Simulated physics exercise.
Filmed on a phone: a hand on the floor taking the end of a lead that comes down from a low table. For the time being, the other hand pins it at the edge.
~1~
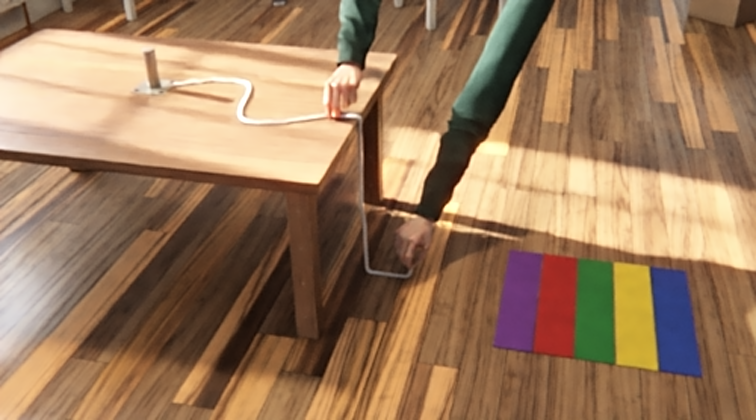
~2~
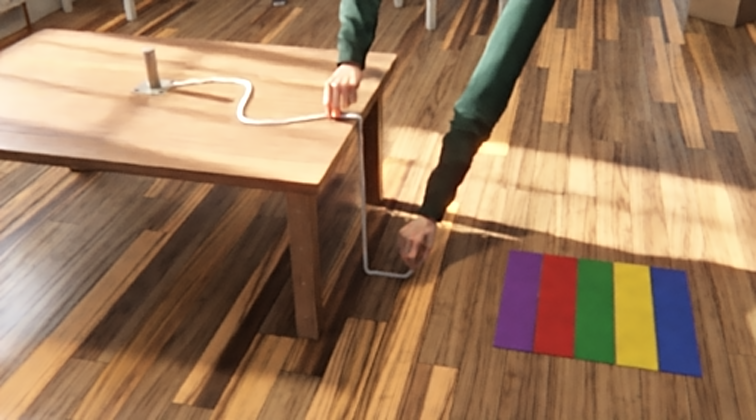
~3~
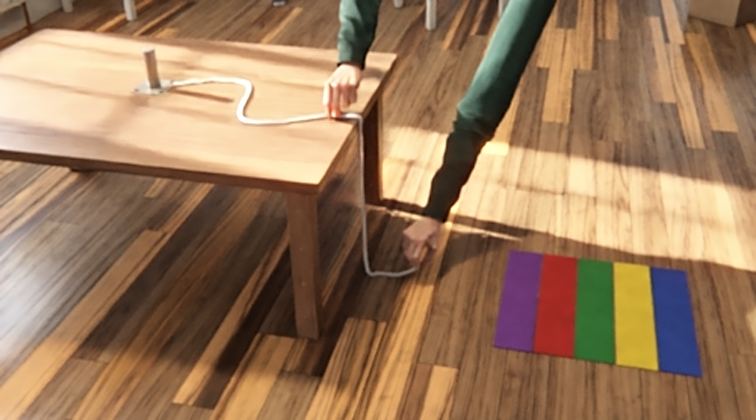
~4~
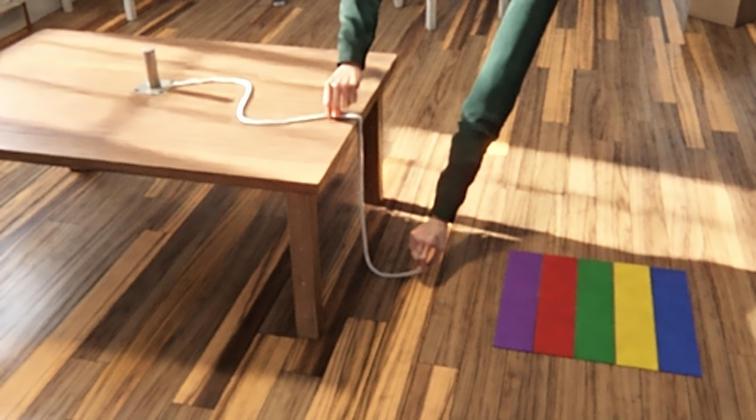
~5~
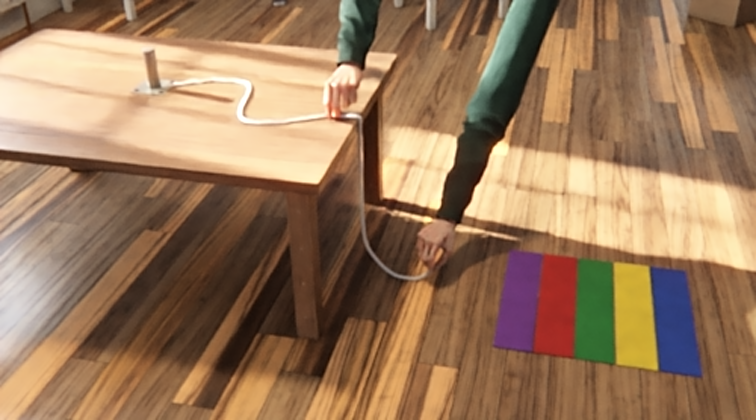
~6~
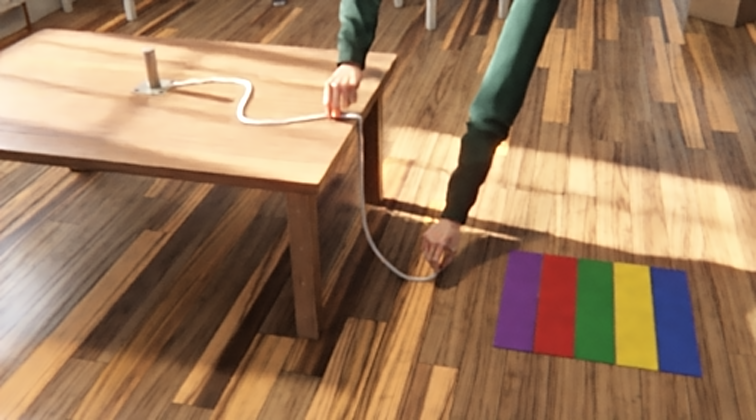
A hand in a dark green sleeve draws the end of a white lead slowly rightward across a striped wooden floor, seen from above in patchy sunlight. The lead runs from a small metal post on a low wooden table, pinned at the edge by another hand, with purple, red, green, yellow and blue strips at right. Its hanging part loosens from a squared bend into a curve, while the camera stays still.
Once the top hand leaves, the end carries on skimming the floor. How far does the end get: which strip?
As far as the yellow strip.
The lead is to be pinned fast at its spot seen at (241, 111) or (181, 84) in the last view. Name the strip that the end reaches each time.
Colour per try: Red / yellow.
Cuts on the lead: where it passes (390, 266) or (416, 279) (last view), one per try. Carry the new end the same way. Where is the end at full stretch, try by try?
For the first cut it's about (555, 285), and for the second about (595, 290).
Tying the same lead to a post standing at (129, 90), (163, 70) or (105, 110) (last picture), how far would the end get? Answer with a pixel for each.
Try by try: (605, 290), (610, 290) and (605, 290).
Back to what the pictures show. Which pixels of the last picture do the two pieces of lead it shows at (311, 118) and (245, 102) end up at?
Result - first point (394, 137), second point (289, 104).
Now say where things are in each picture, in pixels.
The first picture shows end (412, 265); purple (515, 329); red (554, 335); green (595, 341); yellow (636, 346); blue (679, 352).
The second picture shows end (415, 266); lead through (201, 83) (248, 93) (264, 123) (347, 117) (363, 186) (366, 259).
The third picture shows end (420, 266).
The fourth picture shows end (427, 267); lead through (201, 83) (248, 93) (264, 123) (347, 117) (361, 186) (367, 259).
The fifth picture shows end (434, 268).
The sixth picture shows end (439, 269); lead through (201, 83) (248, 93) (264, 123) (347, 117) (362, 186) (380, 257).
A little later, end near (555, 284); over red.
Next, end near (603, 290); over green.
When it is tight, end near (634, 294); over yellow. It gets as far as the yellow strip.
